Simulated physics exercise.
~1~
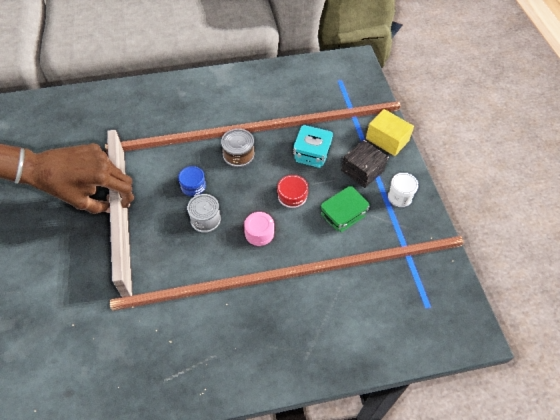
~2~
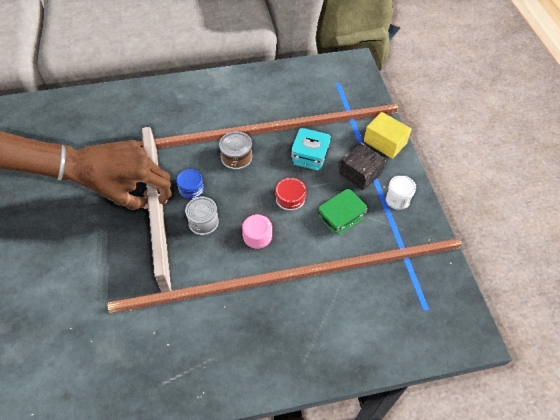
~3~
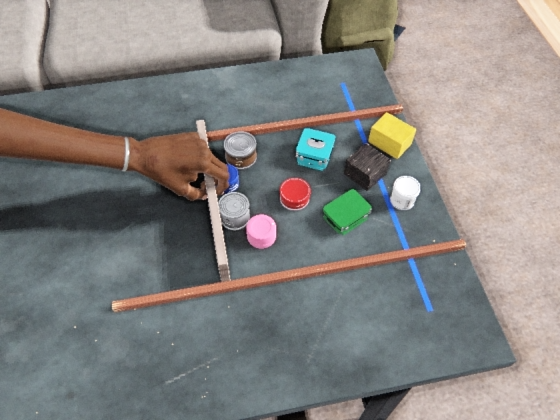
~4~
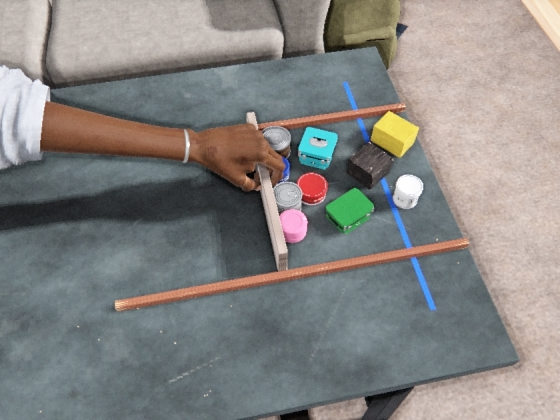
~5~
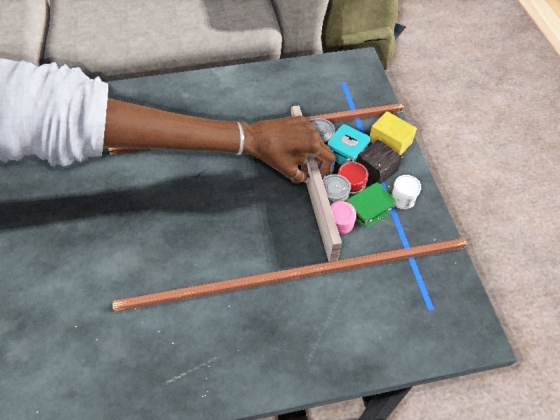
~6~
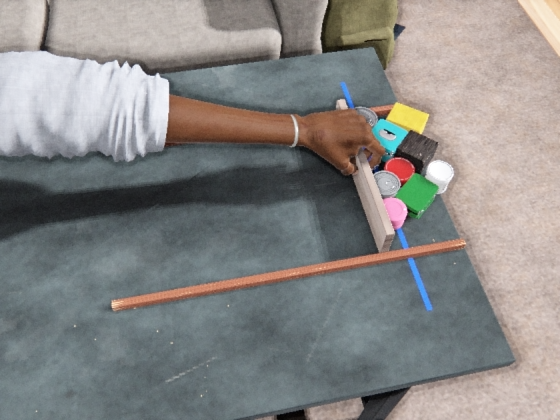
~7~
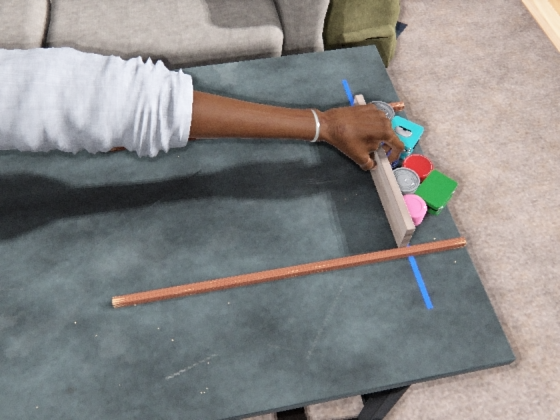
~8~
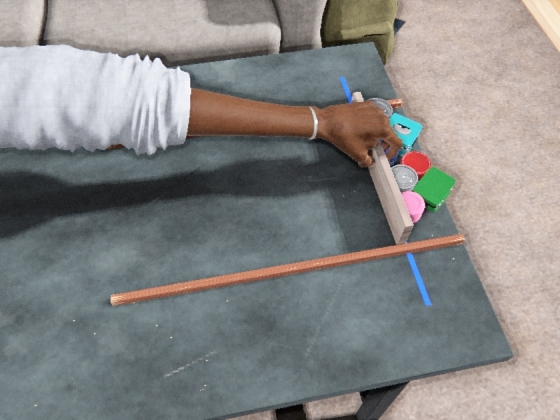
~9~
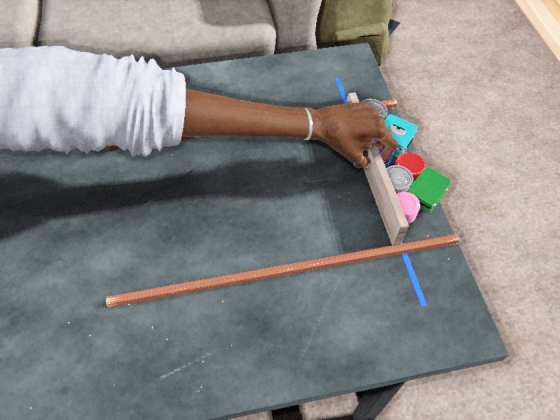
A hand pushes an upright pale board across a dark tabletop, seen from above at a slight angle, with a couch and carpet beyond. Two copper-coloured rails flank scattered small tins and blocks, and blue tape crosses the table towards the right. The board slides right, gathering the blue tub and grey pot, then the pink lid and red tin, and presses them towards the turquoise, green and black pieces. The cluster crowds over the tape to the table's right edge. The yellow block, black block and white tin go from view, and the board halts near the tape, the rest bunched at the edge.
